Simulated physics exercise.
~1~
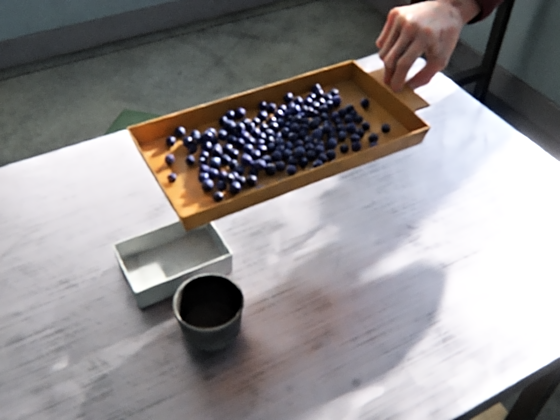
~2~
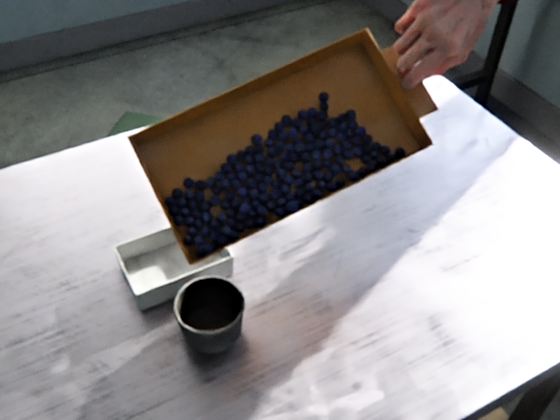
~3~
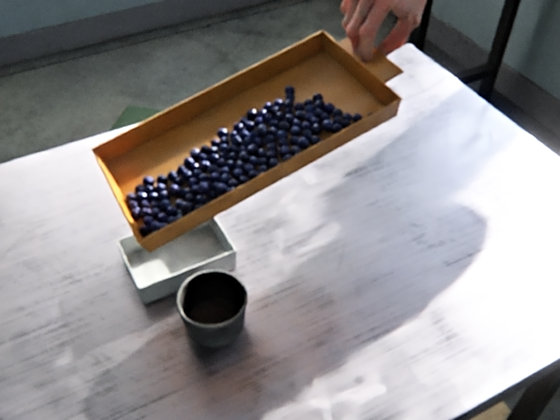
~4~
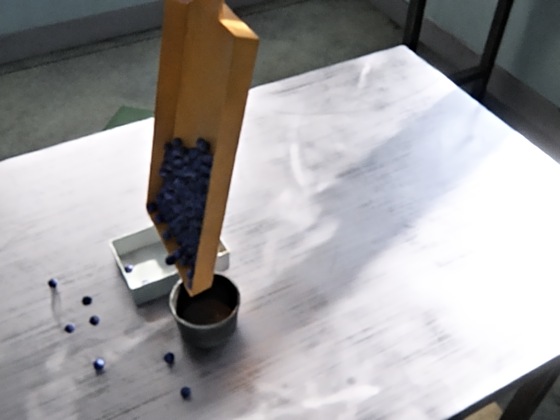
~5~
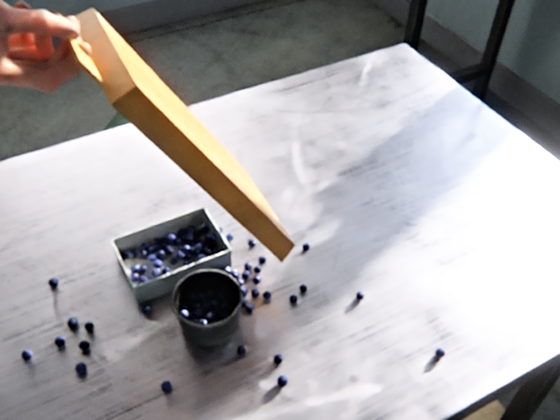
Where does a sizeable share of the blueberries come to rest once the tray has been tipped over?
Sizeable shares come to rest in all three places, with many in the white tin, many in the black dish, and many scattered outside them on the table.
